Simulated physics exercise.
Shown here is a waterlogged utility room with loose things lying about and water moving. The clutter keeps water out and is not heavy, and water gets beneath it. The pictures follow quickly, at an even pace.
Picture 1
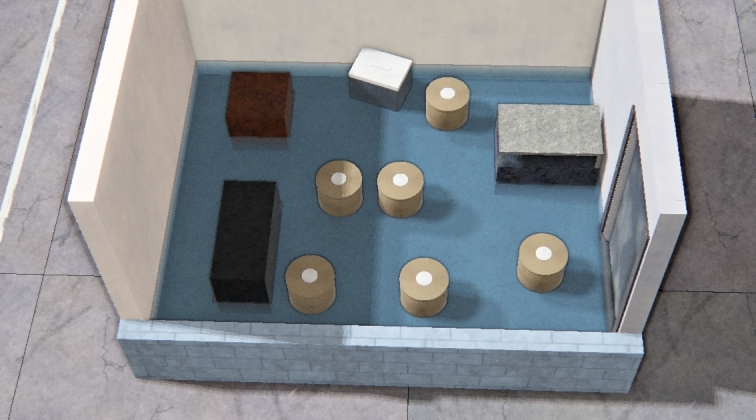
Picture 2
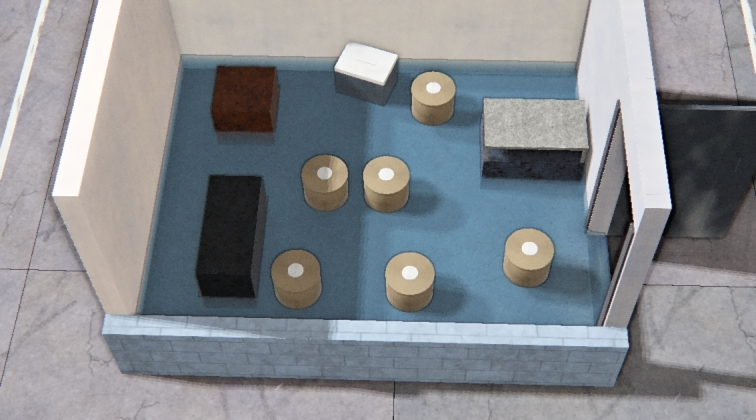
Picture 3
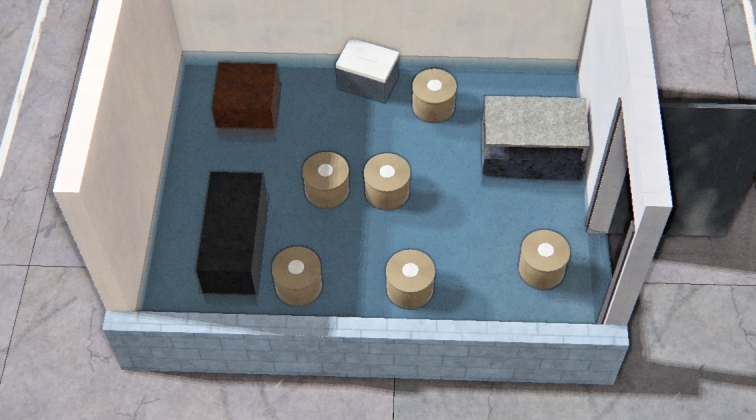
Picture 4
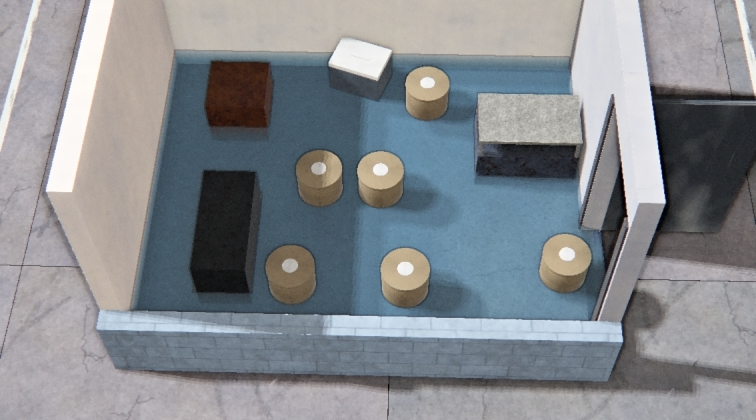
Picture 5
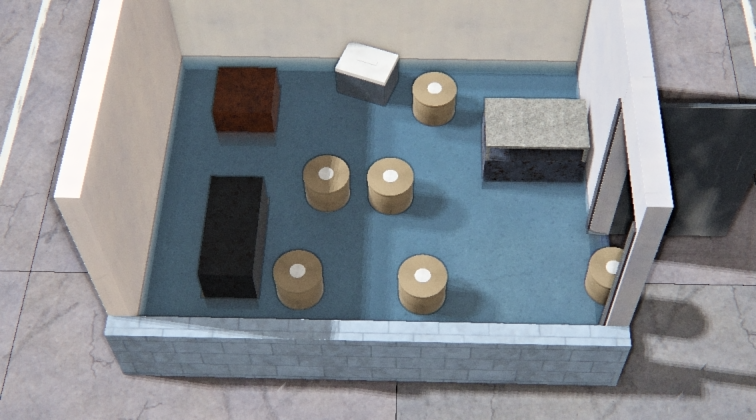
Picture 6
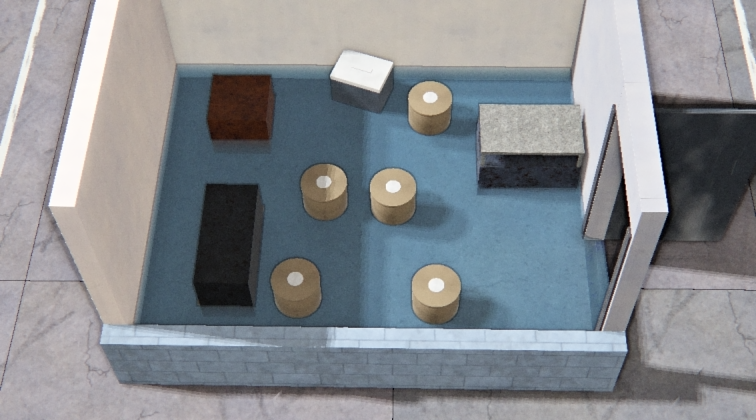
A tan round tub drifted right across the flooded room and out of sight at the doorway, after the door had swung outward, and then two other tubs shifted slightly to the right.
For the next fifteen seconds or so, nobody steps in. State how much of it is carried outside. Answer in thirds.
Two thirds or more.
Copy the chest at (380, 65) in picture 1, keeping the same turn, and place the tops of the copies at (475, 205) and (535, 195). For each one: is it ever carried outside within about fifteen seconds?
Going one by one, the first is lost and the second lost.
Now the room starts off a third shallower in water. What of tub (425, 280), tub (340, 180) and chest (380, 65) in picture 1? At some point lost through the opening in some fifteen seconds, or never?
The first exits, the next exits, the last remains in the room.
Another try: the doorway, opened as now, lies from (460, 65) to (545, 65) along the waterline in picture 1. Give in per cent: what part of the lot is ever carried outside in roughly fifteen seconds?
That comes to 60 per cent of the things.
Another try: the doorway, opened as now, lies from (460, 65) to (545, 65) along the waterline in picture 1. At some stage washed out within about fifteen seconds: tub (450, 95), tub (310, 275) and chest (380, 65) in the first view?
Per item as listed - swept away, not lost, swept away.
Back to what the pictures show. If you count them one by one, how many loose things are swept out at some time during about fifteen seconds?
6 of them.
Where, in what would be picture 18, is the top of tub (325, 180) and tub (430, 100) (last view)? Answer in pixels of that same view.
My guess is around (429, 247) and around (490, 203).
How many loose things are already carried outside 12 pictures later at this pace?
The number comes to 3.
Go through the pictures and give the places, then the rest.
The first picture shows a tub at (424, 279) floats; a tub at (401, 180), afloat; 0 of 7 have shifted.
The second picture shows a tub at (410, 273), afloat; a tub at (386, 175) floats; 0 of 7 have shifted.
The third picture shows a tub at (411, 271), afloat; a tub at (387, 172) floats; 1 of 7 have shifted.
The fourth picture shows a tub at (405, 269), afloat; a tub at (381, 170), afloat; 1 of 7 have shifted.
The fifth picture shows a tub at (423, 276) floats, close to its start; a tub at (390, 176) floats; 2 of 7 have shifted.
The sixth picture shows a tub at (436, 286), afloat, close to its start; a tub at (393, 187) floats, close to its start; 3 of 7 have shifted.
A moment on, 1 of 7 are out; 6 afloat.
Next, 3 of 7 are out; 4 afloat.
Later, 5 of 7 are out; 2 afloat.
In the end, 6 of 7 are out; 1 afloat.
